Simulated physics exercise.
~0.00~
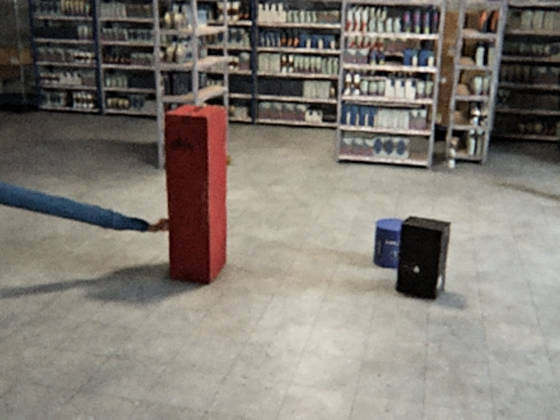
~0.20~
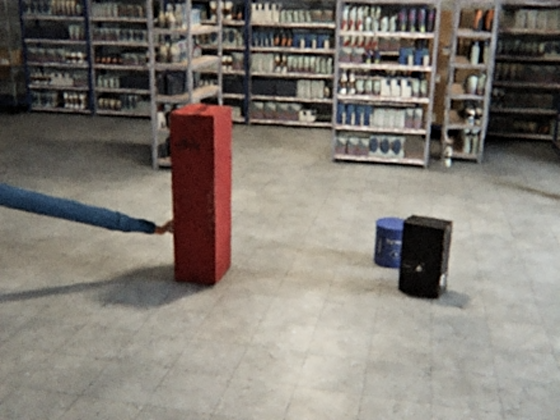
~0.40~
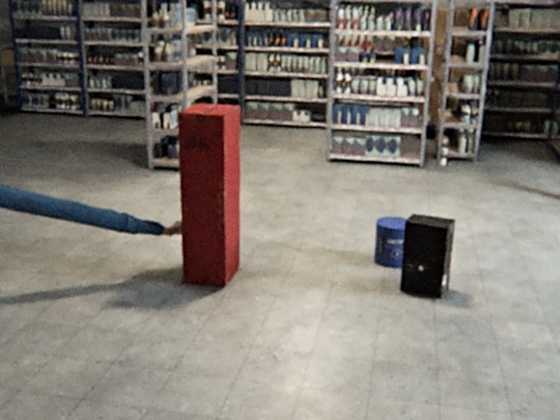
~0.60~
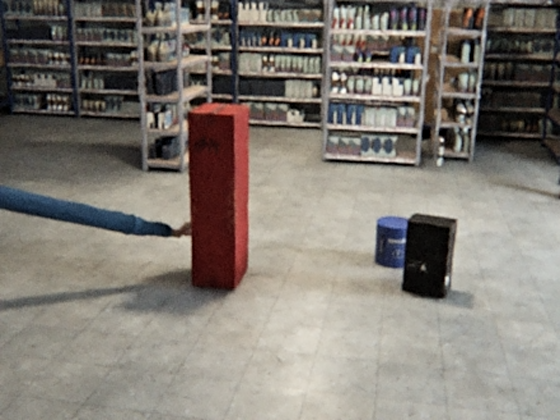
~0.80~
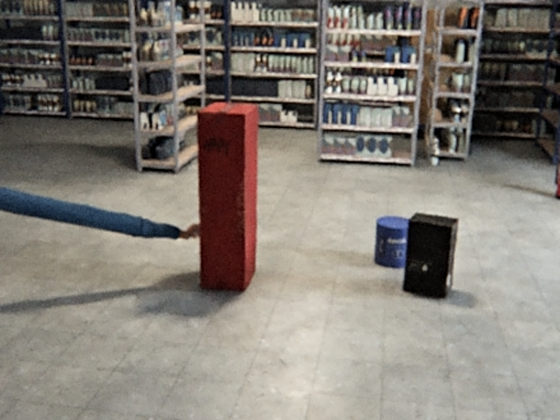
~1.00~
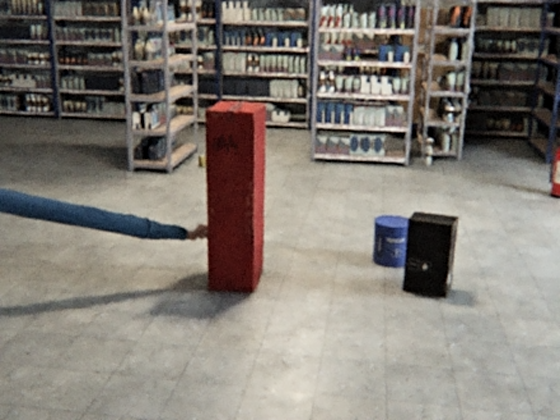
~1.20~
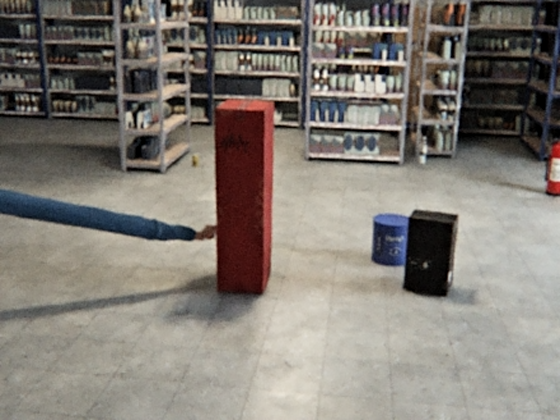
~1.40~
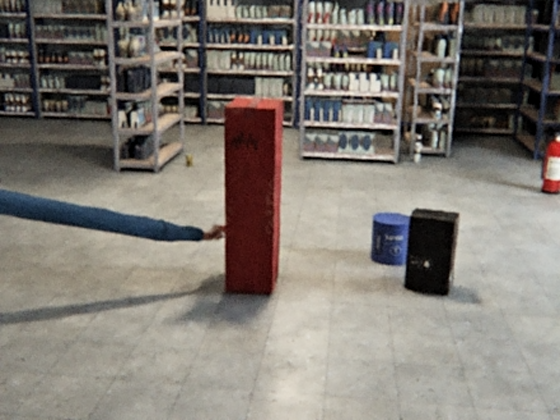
The clip opens on a tall red box standing upright on a gray tiled floor, with a blue-sleeved arm reaching in from the left, its fingertip at the box's side. To the right sit a short black box and a blue pail, and shelves packed with bottles line the background. The finger pushes the red box slowly and steadily to the right, and it slides along without tipping. Meanwhile the view drifts slightly sideways, bringing a red fire extinguisher in at the right edge. By the end, the red box still stands upright, closer to the unmoved pail and black box.
